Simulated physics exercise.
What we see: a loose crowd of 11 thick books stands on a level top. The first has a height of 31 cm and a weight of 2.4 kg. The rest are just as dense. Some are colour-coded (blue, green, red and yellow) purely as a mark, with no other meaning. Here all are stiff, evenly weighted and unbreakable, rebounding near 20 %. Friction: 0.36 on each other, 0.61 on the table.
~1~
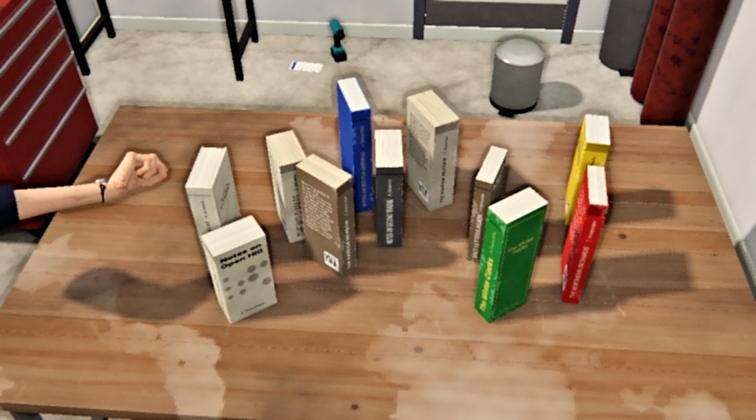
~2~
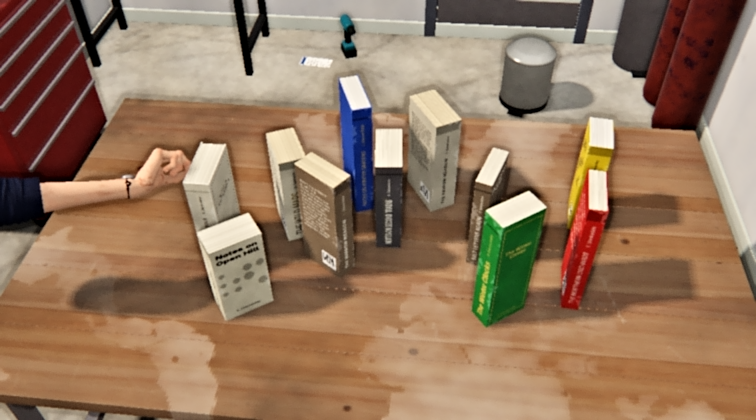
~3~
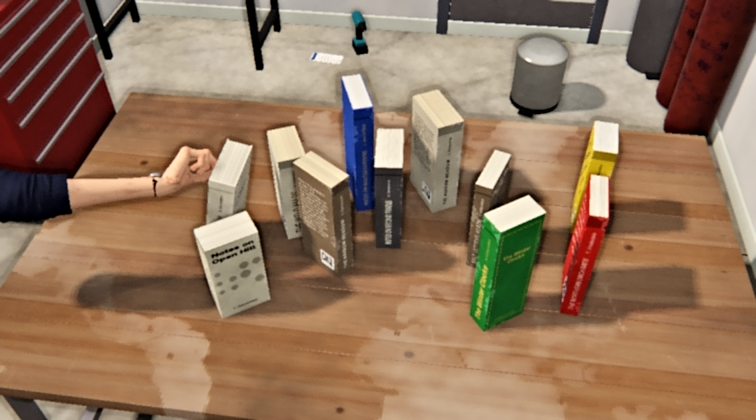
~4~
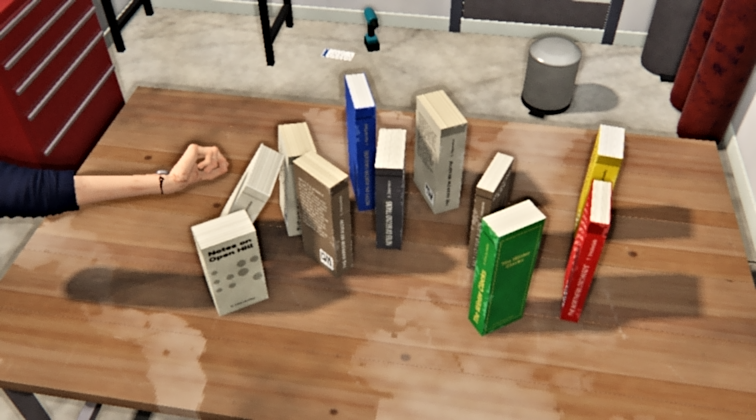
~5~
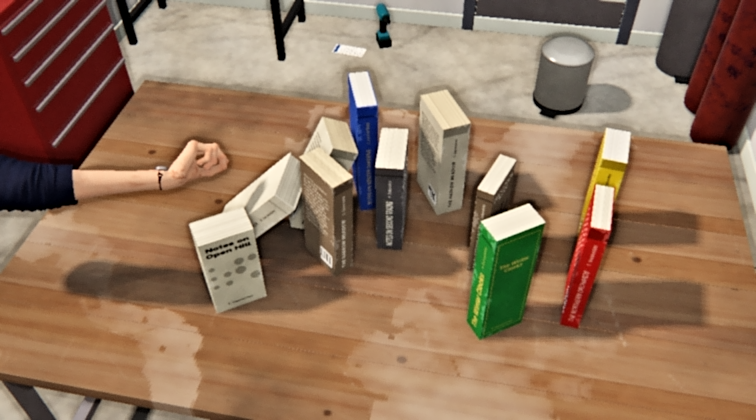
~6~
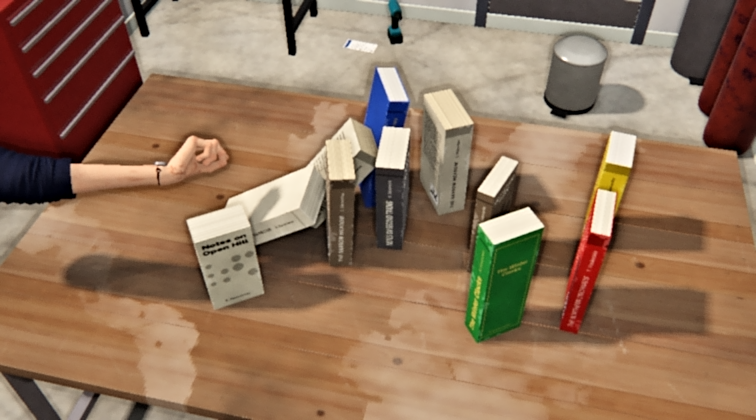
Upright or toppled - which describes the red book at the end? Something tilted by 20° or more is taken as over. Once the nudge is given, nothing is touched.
Toppled.
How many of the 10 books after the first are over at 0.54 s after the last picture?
That makes 5 by then, as I count it.
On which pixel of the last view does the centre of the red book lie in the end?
About (672, 360) in the last picture.
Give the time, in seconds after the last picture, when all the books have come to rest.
Around 1.0 s.
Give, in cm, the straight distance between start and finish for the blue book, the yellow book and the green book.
Blue 20 cm, yellow 0 cm, green 0 cm.
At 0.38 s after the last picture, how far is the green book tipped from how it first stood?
Some 0°.
Then, 0.16 s on from the sixth picture, 2 of the 10 other books over; red book unmoved; blue book tipped 24°.
Then, 0.38 s on from the sixth picture, 4 of the 10 other books over; red book unmoved; blue book tipped 45°.
Then, 0.54 s on from the sixth picture, 5 of the 10 other books over; red book unmoved; blue book tipped 72°.
Then, 0.82 s on from the sixth picture, 6 of the 10 other books over; red book tipped 56°; blue book tipped 68°.
Finally, 6 of the 10 other books over; red book lying flat; blue book tipped 68°; green book unmoved. Four left standing. Seen by the last camera, middles, red book near (672, 360), blue book near (439, 151).
